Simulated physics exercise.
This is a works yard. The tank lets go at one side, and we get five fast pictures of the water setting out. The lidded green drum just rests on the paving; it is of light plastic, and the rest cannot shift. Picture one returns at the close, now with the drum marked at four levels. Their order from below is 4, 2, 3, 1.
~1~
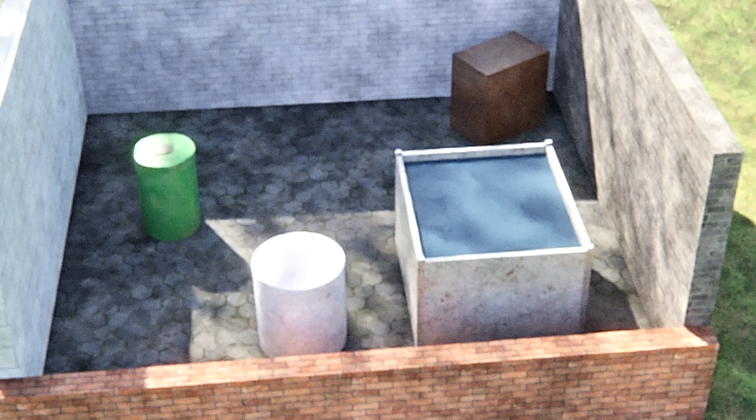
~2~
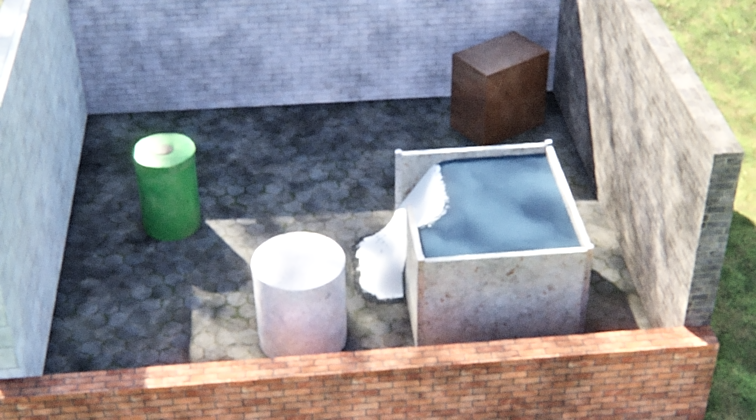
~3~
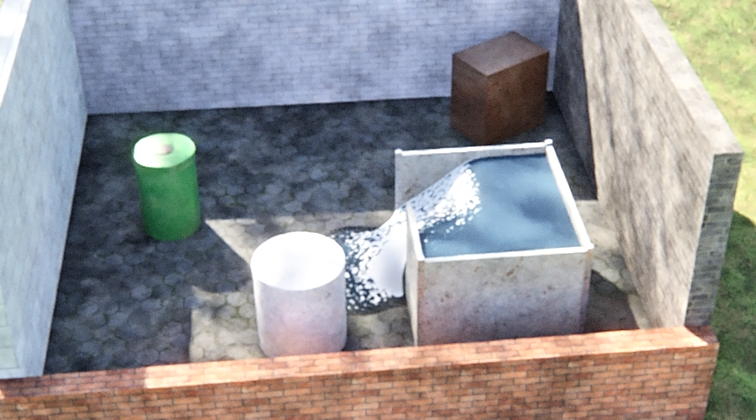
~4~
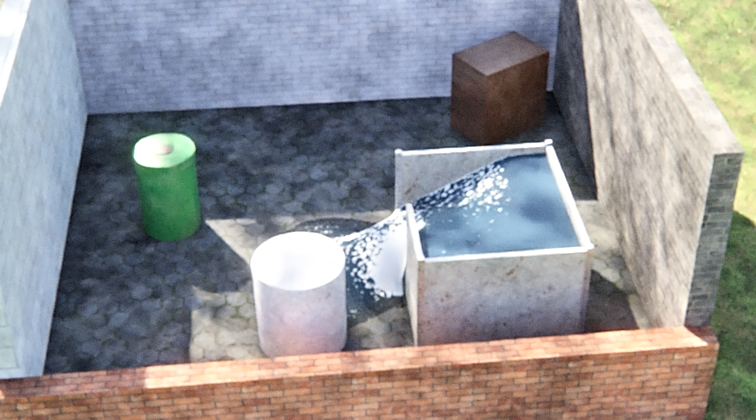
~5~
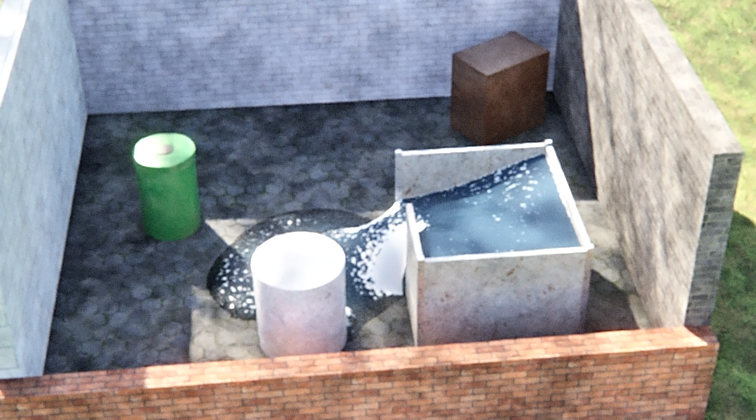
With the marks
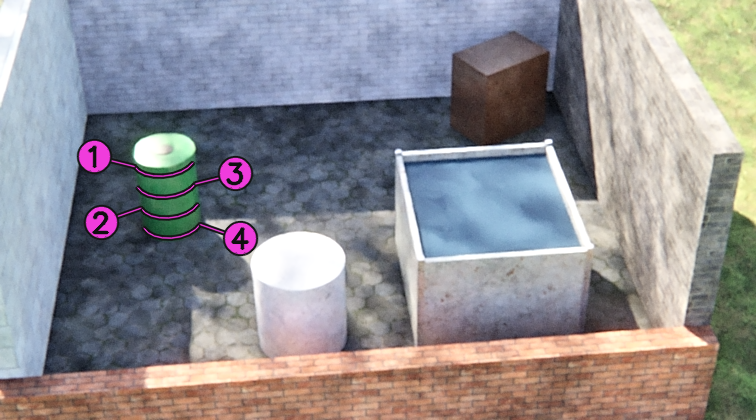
Open concrete tank in a walled yard pouring water over its left side, the puddle spreading around a white cylinder.
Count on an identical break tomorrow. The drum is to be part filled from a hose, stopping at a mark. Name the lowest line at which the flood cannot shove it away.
I would pick line 3.
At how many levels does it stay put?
Two of them.
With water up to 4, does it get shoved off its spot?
Yes, that goes wrong.
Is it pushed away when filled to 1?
No, not at all.
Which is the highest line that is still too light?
It is 2.
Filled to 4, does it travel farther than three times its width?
Yes, it does.
On the marked copy, 1 at (162, 176); 2 at (168, 217); 3 at (165, 197); 4 at (171, 238); from the bottom up 4, 2, 3, 1.
With 1, it does not move.
With 2, it is pushed about half its own width away.
With 3, it does not move.
With 4, it is pushed about 6 times its own width away.
